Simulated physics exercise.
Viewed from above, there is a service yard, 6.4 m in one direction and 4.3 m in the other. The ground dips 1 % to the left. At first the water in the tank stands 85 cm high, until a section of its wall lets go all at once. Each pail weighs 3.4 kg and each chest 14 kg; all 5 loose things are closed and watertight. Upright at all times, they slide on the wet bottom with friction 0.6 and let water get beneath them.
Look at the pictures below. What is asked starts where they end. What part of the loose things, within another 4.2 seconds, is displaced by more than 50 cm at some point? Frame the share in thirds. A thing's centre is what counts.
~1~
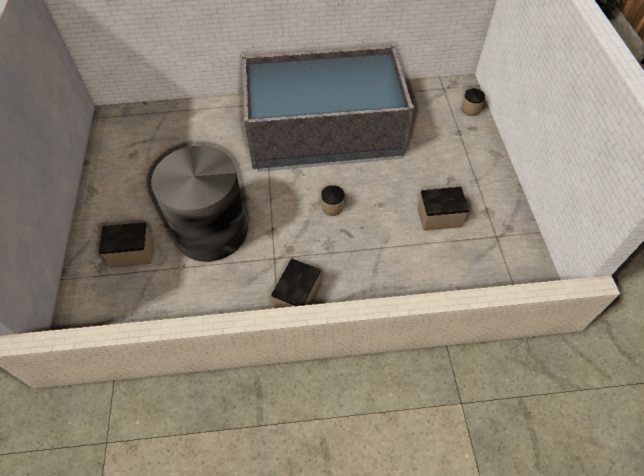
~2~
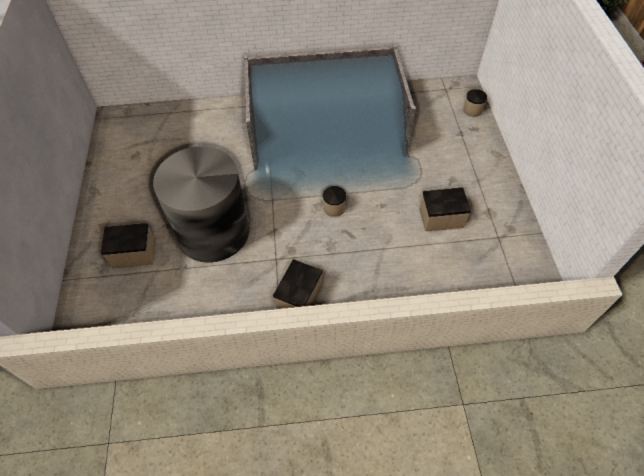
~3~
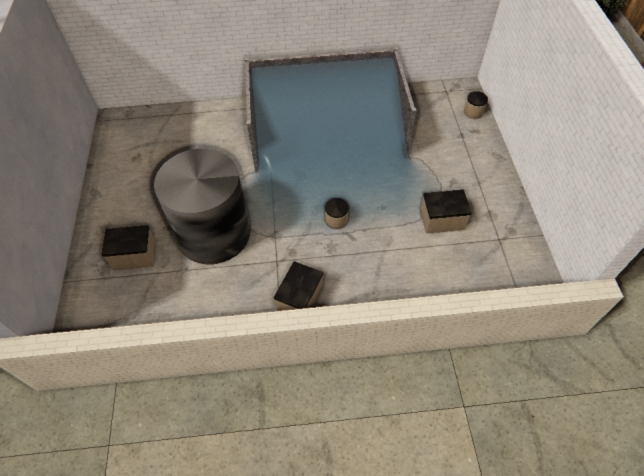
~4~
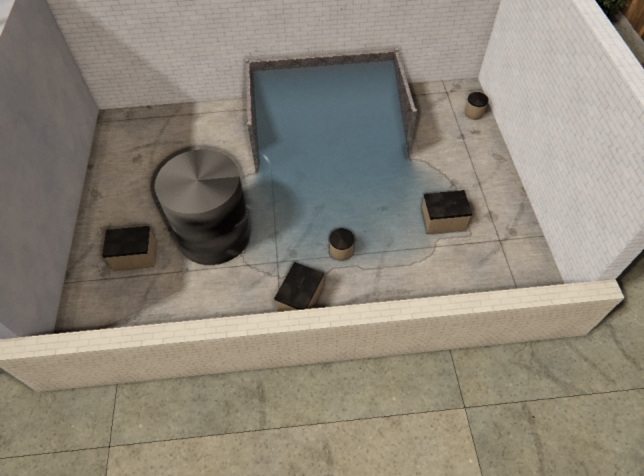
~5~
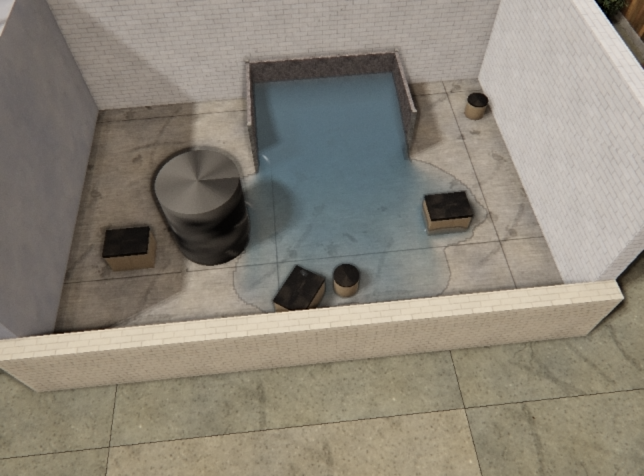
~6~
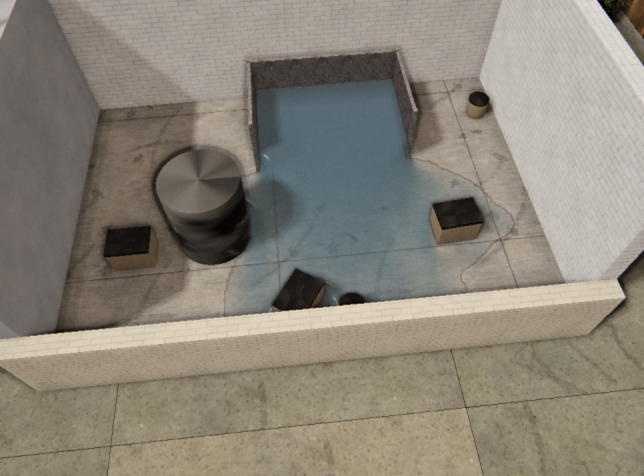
Two thirds and up.
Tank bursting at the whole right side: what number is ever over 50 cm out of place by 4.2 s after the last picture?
In that case the number is 3.
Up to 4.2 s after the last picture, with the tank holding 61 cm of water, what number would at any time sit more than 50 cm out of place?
5.
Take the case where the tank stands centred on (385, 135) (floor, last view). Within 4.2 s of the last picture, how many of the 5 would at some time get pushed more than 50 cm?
So the tally would be 5.
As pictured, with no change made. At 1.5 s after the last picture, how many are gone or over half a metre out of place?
I count 3 of them.
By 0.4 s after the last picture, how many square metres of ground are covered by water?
Roughly 14 m2 of it is wet.
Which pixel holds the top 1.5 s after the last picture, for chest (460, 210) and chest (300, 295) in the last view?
About (549, 245) for the first and (114, 278) for the second.
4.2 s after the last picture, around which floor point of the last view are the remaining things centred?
About (295, 141).
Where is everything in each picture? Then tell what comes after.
In the first frame, a pail at (333, 194), on the bottom; a chest at (445, 200), on the bottom; 2.9 m2 under water; 0 of 5 have shifted.
In the second frame, a pail at (335, 195) rests on the ground; a chest at (447, 201), on the bottom; 4.3 m2 under water; 0 of 5 have shifted.
In the third frame, a pail at (337, 207), on the bottom, 18 cm from its start; a chest at (448, 203), on the bottom; water covers 6.1 m2; 1 of 5 have shifted.
In the fourth frame, a pail at (342, 238), on the bottom, 69 cm from its start; a chest at (448, 204), on the bottom; 7.9 m2 under water; 1 of 5 have shifted.
In the fifth frame, a pail at (346, 275) rests on the ground, 122 cm from its start; a chest at (449, 205) rests on the ground; 9.8 m2 under water; 1 of 5 have shifted.
In the sixth frame, a pail at (352, 304), afloat, 164 cm from its start; a chest at (458, 212), on the bottom, 19 cm from its start; water covers 11.4 m2; 3 of 5 have shifted.
Then, 0.4 s after the last picture 2 of 5 are over 50 cm from their spots; 2 afloat.
Then, 1.5 s after the last picture 3 of 5 are over 50 cm from their spots; 3 afloat.
Then, 2.8 s after the last picture 5 of 5 are over 50 cm from their spots; 4 afloat.
Then, 4.2 s after the last picture 5 of 5 are over 50 cm from their spots, and 5 have been at some point; 5 afloat.
